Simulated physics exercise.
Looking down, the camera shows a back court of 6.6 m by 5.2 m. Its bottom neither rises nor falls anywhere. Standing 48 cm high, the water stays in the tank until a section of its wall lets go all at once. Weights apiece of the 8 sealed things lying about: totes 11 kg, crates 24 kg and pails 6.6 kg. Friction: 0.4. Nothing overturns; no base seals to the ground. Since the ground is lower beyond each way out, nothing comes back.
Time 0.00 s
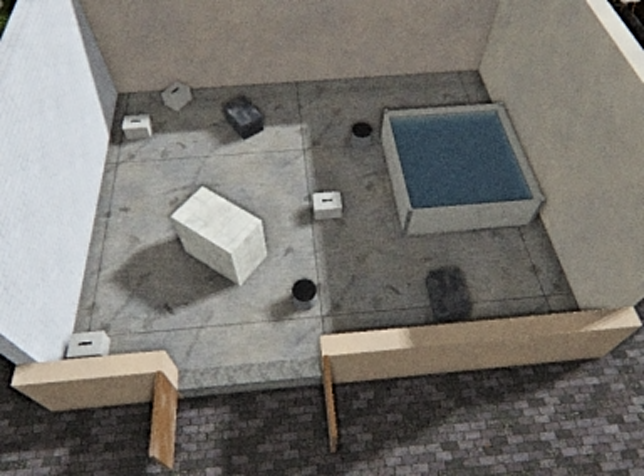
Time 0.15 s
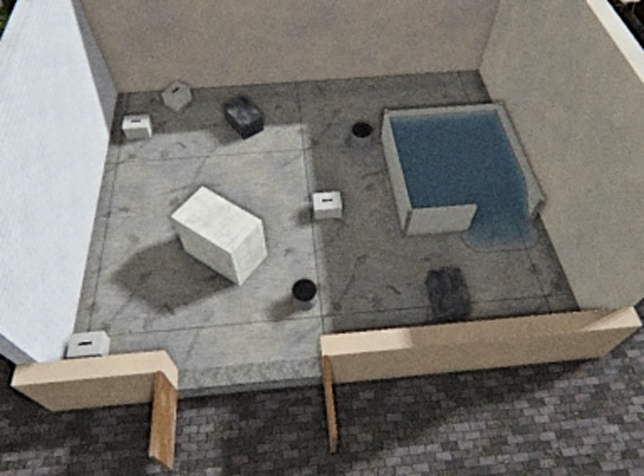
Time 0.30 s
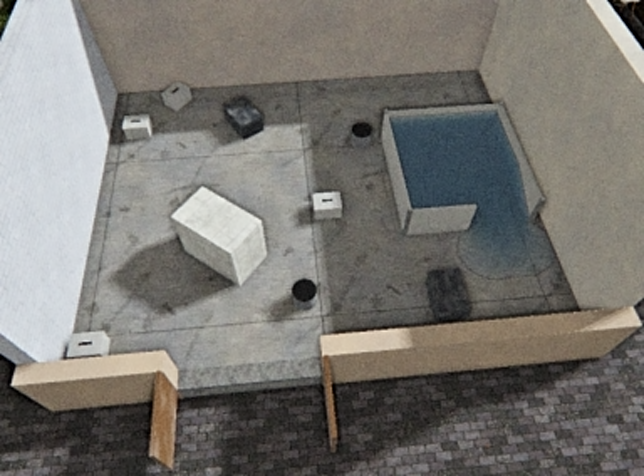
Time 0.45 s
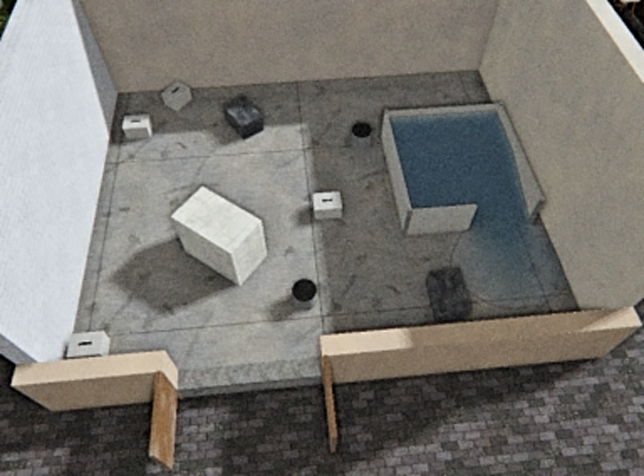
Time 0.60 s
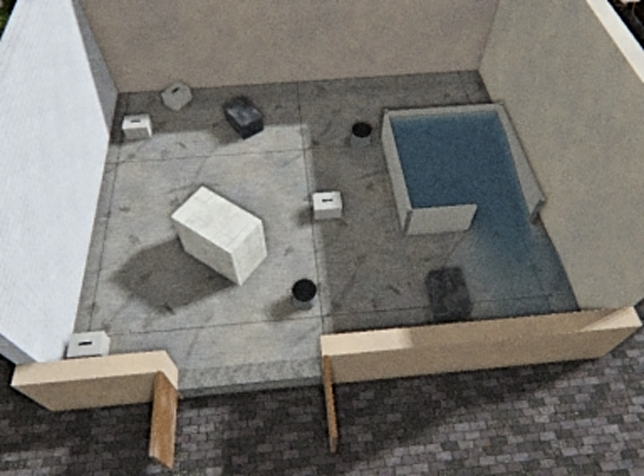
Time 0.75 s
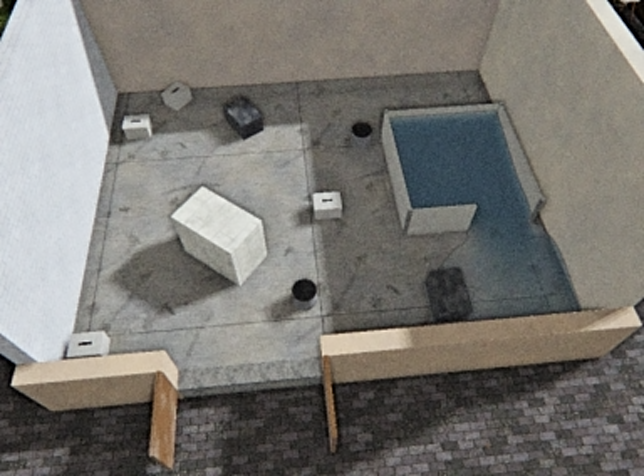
Blue water pours through a gap in the tank's front wall and spreads across the floor.
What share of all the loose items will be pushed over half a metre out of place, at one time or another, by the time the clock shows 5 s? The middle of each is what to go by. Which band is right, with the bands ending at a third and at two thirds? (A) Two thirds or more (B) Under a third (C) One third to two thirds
B, under a third.
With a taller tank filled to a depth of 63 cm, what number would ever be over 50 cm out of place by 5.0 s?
So the tally would be 3.
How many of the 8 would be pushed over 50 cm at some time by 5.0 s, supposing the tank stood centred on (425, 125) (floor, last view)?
Result: 2 of them.
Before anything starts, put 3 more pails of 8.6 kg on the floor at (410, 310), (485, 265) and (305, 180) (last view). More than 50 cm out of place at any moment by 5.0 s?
First goes beyond, second goes beyond, third stays inside.
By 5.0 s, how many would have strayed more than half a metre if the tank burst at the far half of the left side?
Then it comes to 3.
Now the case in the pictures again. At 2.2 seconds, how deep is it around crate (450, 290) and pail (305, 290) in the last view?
Depth approx. 6 cm / 1 cm.
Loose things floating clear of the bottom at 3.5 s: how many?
At that moment it comes to 0.
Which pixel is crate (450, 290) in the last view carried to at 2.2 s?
It would be close to (408, 274) by then.
After 1.1 s 0 of 8 are over 50 cm from their spots; 0 afloat.
After 2.2 s 1 of 8 are over 50 cm from their spots; 0 afloat.
After 3.5 s 2 of 8 are over 50 cm from their spots; 0 afloat.
After 5.0 s 2 of 8 are over 50 cm from their spots, and 2 have been at some point; 1 afloat.
